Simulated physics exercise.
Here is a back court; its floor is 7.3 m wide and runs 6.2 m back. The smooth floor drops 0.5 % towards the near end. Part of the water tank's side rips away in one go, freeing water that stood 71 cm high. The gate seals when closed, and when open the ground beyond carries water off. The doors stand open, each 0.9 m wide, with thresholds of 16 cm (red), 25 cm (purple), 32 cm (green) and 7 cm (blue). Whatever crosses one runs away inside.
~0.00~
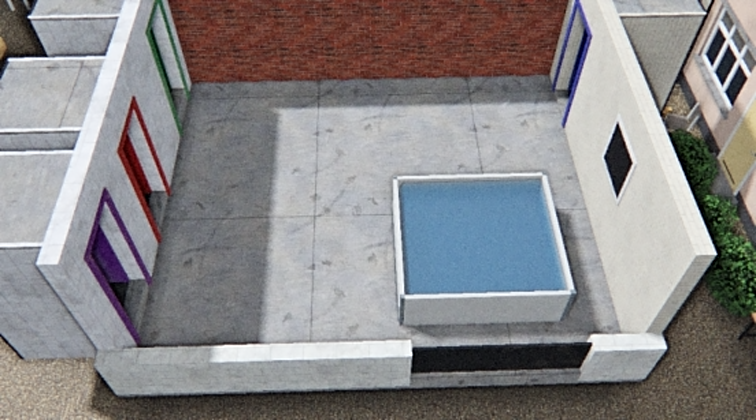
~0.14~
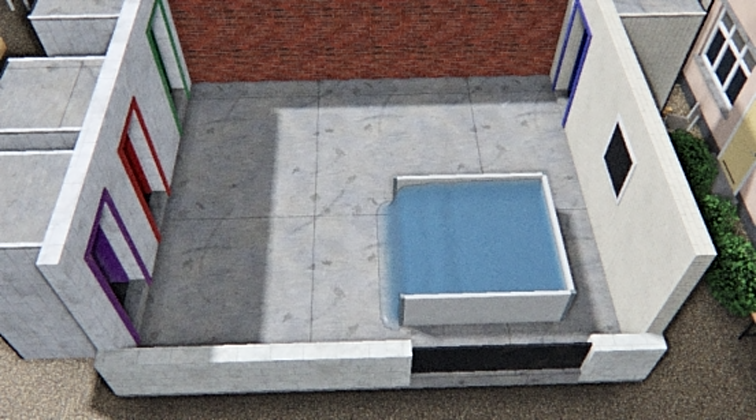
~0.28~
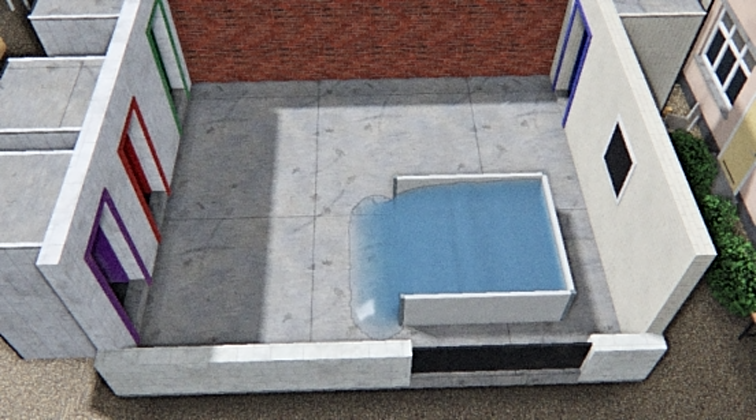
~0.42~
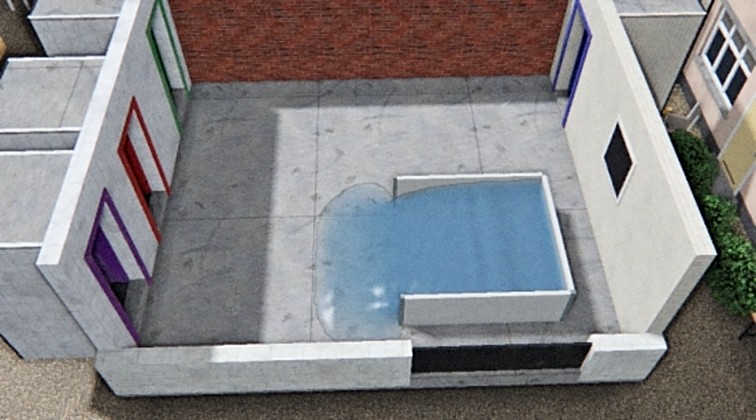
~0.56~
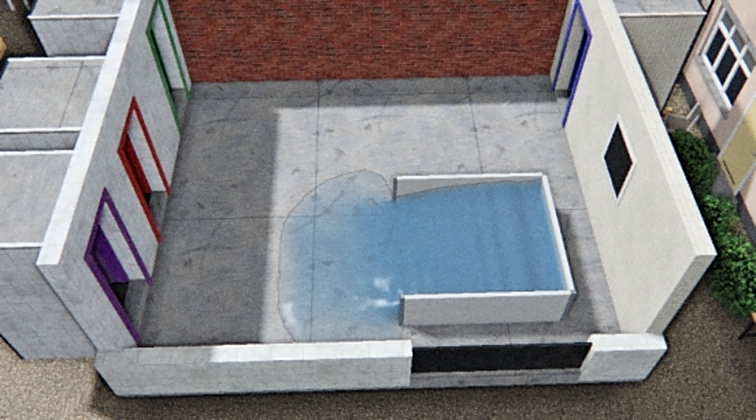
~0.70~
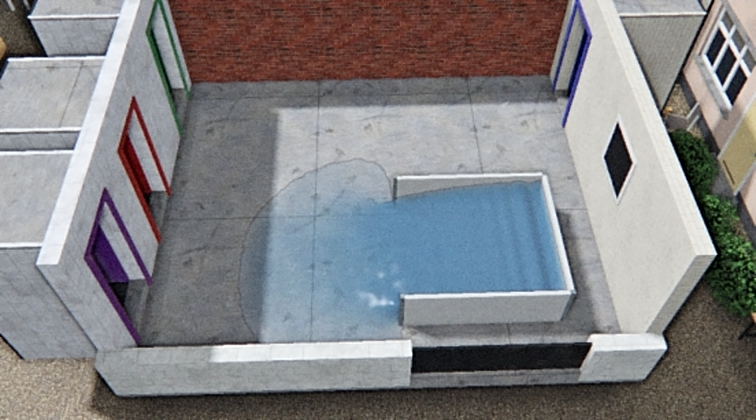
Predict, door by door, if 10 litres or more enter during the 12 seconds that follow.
The water let in: At the red door it passes the limit; at the purple door it exceeds the limit; at the green door it keeps below the limit; at the blue door it exceeds the limit.
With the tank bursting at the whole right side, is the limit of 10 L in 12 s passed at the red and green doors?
Then: Red not over, green not over.
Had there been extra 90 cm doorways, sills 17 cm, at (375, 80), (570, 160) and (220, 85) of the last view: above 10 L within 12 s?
In turn: Not over, not over, above.
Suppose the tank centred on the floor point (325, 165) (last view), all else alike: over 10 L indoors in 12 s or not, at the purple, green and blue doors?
Against that limit: Purple not over, green above, blue above.
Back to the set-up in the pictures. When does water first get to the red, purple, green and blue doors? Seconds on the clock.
Arrival: Red 1.2 s, purple 1.1 s, green 2.2 s, blue 6.5 s.
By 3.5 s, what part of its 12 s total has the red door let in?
About 80 per cent.
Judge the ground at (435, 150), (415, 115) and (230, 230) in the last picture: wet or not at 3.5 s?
In that order: Dry, dry, wet.
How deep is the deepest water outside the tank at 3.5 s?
About 34 cm.
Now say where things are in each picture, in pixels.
Still water, 71 cm deep, in the water tank at (478, 234), in the first frame.
Water pours out at (400, 254) and has run 1.2 m, to (384, 206); typically 6 cm deep outside, 71 cm at the water tank's back, in the second frame.
Water pours out at (400, 255) and has run 1.4 m, to (377, 198); typically 13 cm deep outside, 71 cm at the water tank's back, in the third frame.
The front is at (360, 188), 1.7 m from the gap at (400, 256); 3.5 m2 of floor is under water; 71 cm left at the back of the water tank, in the fourth frame.
Water pours out at (400, 256) and has run 2.1 m, to (309, 198); typically 9 cm deep outside, 70 cm at the water tank's back, in the fifth frame.
The front is at (255, 226), 2.6 m from the gap at (400, 256); 8.0 m2 of floor is under water; 63 cm left at the back of the water tank, in the sixth frame.
After 1.4 s water covers 40 % of the floor and is deepest (34 cm) near (148, 296); red door 24 cm at the sill, 1 L in, purple door 30 cm at the sill, 0 L in, green door not reached, blue door not reached.
After 2.2 s water covers 50 % of the floor and is deepest (50 cm) near (133, 371); red door 32 cm at the sill, 40 L in, purple door 42 cm at the sill, 16 L in, green door 4 cm at the sill, 0 L in, blue door not reached.
After 3.5 s water covers 50 % of the floor and is deepest (34 cm) near (247, 346); red door 27 cm at the sill, 125 L in, purple door 32 cm at the sill, 100 L in, green door 14 cm at the sill, 0 L in, blue door not reached.
After 7.0 s water covers 90 % of the floor and is deepest (20 cm) near (547, 79); red door 9 cm at the sill, 155 L in, purple door 10 cm at the sill, 111 L in, green door 15 cm at the sill, 0 L in, blue door 17 cm at the sill, 3 L in.
After 12.0 s water covers 100 % of the floor and is deepest (18 cm) near (605, 294); red door 7 cm at the sill, 155 L in, purple door 8 cm at the sill, 111 L in, green door 6 cm at the sill, 0 L in, blue door 11 cm at the sill, 152 L in.
